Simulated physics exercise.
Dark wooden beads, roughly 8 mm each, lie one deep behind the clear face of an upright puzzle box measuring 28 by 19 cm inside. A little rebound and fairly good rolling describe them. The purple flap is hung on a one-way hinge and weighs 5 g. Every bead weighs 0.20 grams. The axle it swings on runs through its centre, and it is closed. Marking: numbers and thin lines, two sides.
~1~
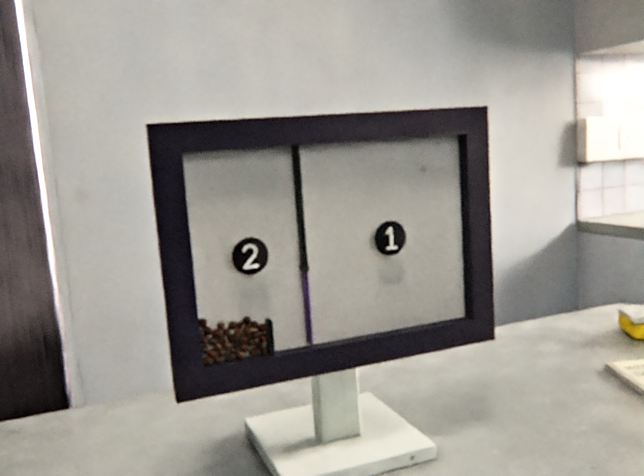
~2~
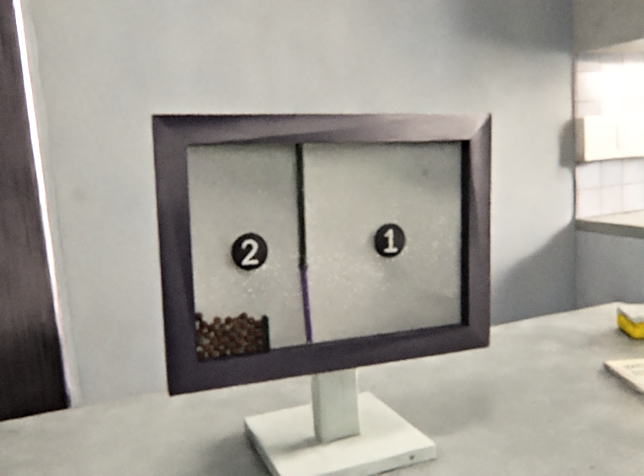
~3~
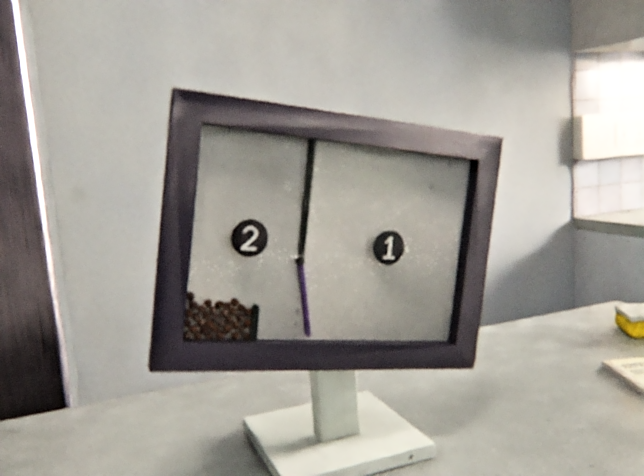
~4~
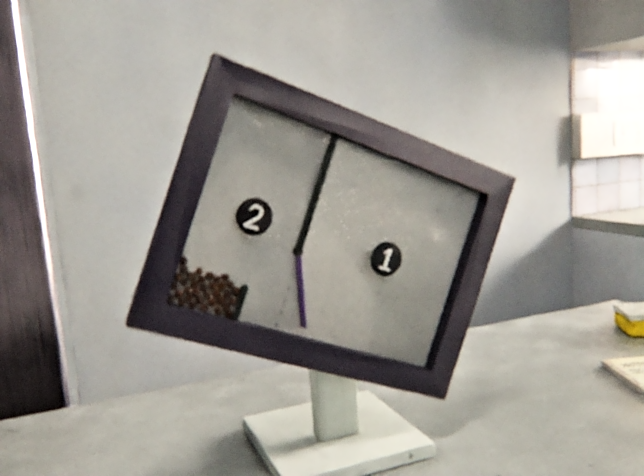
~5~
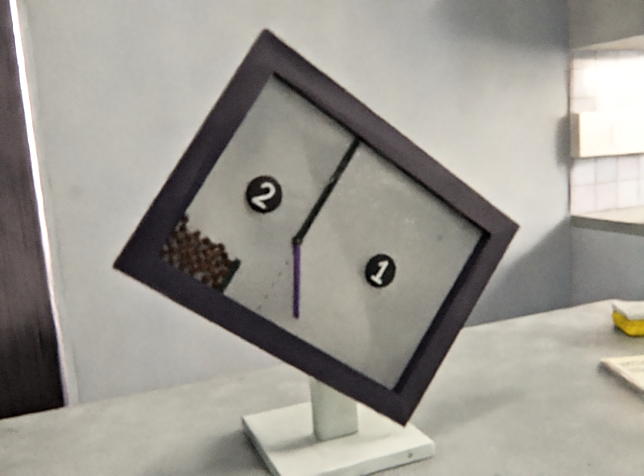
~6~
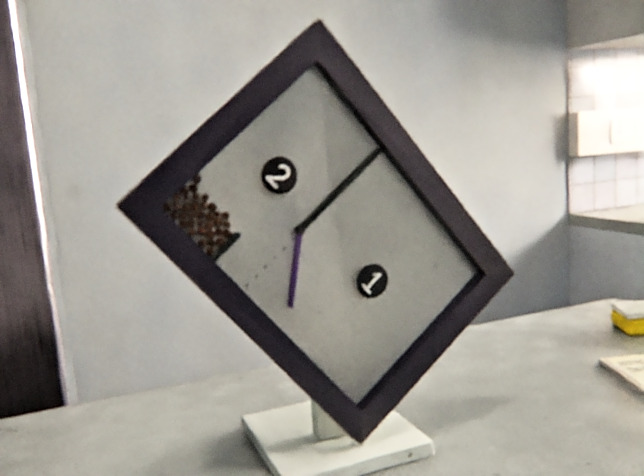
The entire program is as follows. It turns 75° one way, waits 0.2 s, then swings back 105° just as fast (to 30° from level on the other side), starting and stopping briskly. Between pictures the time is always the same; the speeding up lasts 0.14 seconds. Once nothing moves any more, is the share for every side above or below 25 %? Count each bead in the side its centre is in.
Side 1: Above 25 %; side 2: Above 25 %.
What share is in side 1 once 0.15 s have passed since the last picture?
I'd guess near 0 in a hundred.
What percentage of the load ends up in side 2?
I'd estimate close to 40 per cent.
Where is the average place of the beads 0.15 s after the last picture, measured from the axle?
Position estimate: Left 9 cm, above 8 cm.
Then, 0.15 s after the last picture, it stands 75° clockwise; the beads' middle is 9 cm left of and 8 cm above the centre; no. 2, 100 %; purple flap open 69°.
Then, 0.61 s after the last picture, it stands 24° clockwise; the beads' middle is in line with and 9 cm below the centre; no. 1, 60 %, no. 2, 40 %; purple flap open 30°.
Then, 0.88 s after the last picture, it stands 30° anticlockwise; the beads' middle is 6 cm right of and 6 cm below the centre; no. 1, 60 %, no. 2, 40 %; purple flap shut.
All still 1.7 s after it, it stands 30° anticlockwise; no. 1, 60 %, no. 2, 40 %; purple flap shut.
